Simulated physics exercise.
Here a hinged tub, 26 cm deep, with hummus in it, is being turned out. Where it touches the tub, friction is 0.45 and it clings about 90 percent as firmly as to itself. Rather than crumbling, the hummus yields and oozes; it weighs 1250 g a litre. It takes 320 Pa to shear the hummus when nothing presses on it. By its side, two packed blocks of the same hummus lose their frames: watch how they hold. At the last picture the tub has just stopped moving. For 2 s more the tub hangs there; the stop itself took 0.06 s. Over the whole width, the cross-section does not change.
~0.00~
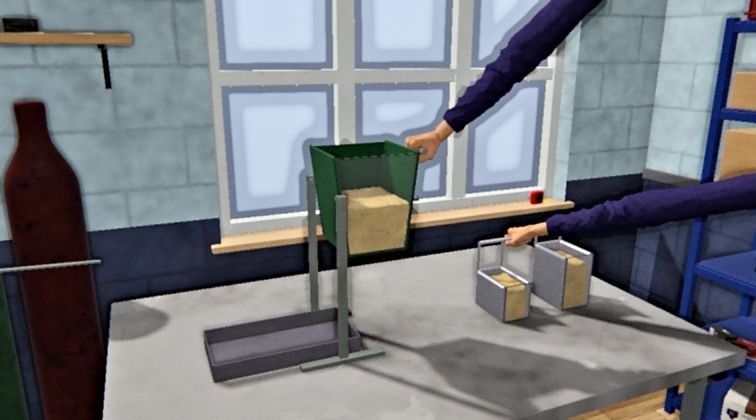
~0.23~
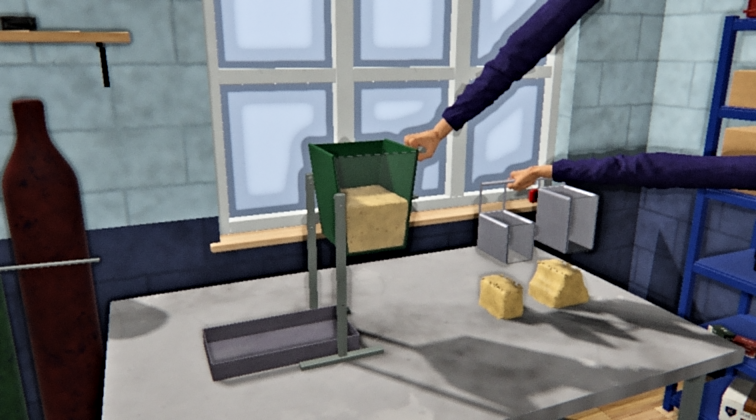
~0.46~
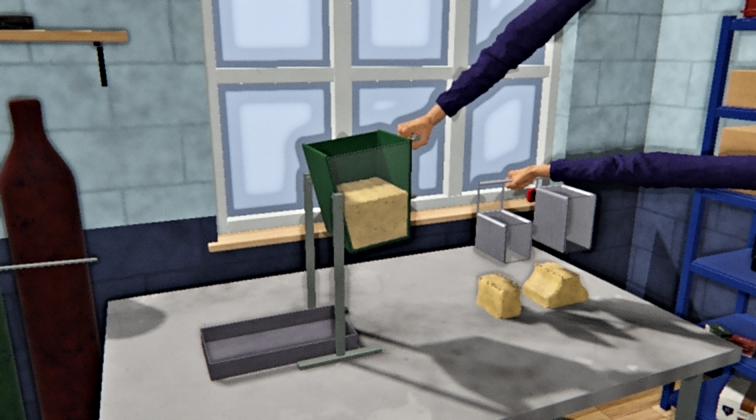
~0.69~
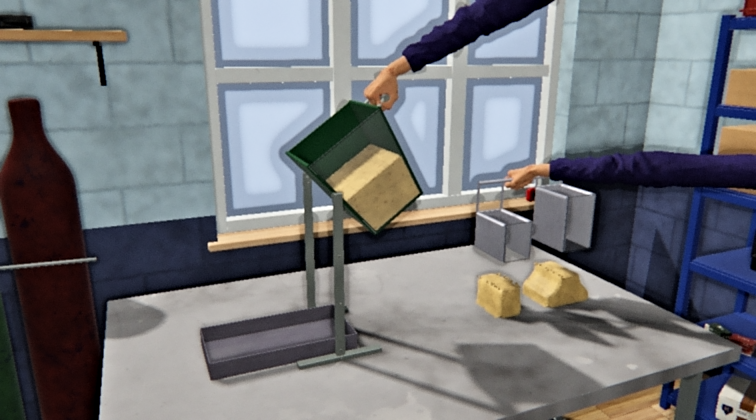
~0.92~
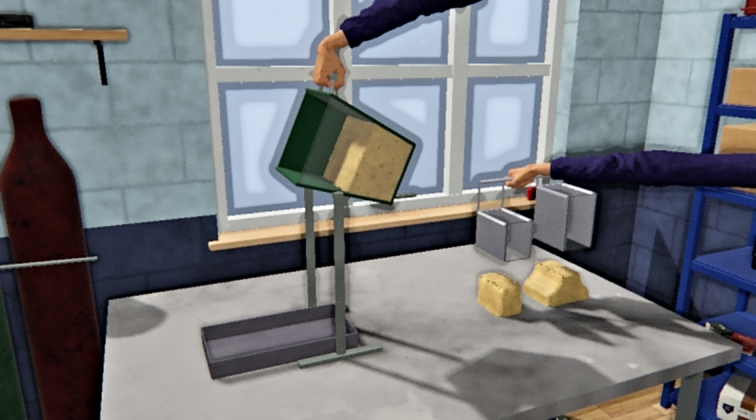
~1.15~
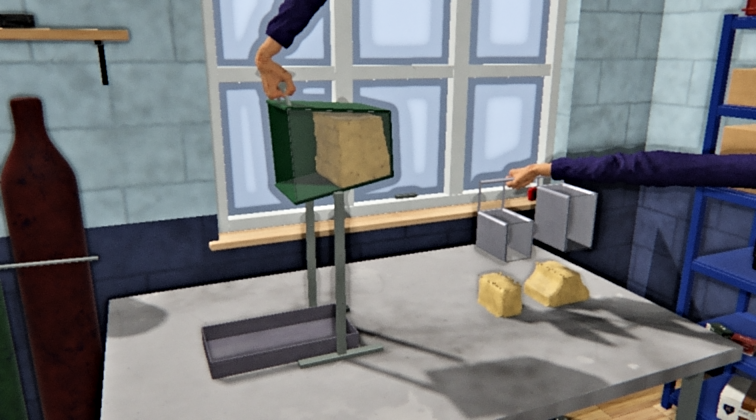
Hands lifting metal moulds off two beige blocks that slump slightly, then turning a green tub of hummus leftward onto its side.
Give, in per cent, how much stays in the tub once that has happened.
Roughly 71 out of 100.
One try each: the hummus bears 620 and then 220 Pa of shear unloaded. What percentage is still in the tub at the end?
Going in order, it's 100 % and then 55 %.
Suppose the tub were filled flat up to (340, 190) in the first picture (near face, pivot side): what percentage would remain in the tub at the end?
Then about 45 %.
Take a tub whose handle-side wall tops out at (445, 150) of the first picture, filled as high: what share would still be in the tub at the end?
Roughly 45 %.
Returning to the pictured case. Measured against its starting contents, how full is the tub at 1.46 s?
Near 90 in a hundred.
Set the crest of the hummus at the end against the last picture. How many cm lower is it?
About 10 cm.
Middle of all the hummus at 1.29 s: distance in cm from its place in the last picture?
The shift is near 5 cm.
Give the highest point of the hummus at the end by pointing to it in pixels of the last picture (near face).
Near (367, 157).
After 1.29 s, the tub is at 93 degrees and holds 100 %.
After 1.46 s, the tub is at 93 degrees and holds 91 %.
After 1.63 s, the tub is at 93 degrees and holds 73 %.
After 1.80 s, the tub is at 93 degrees and holds 71 %.
After 3.15 s, the tub is at 93 degrees and holds 71 %.
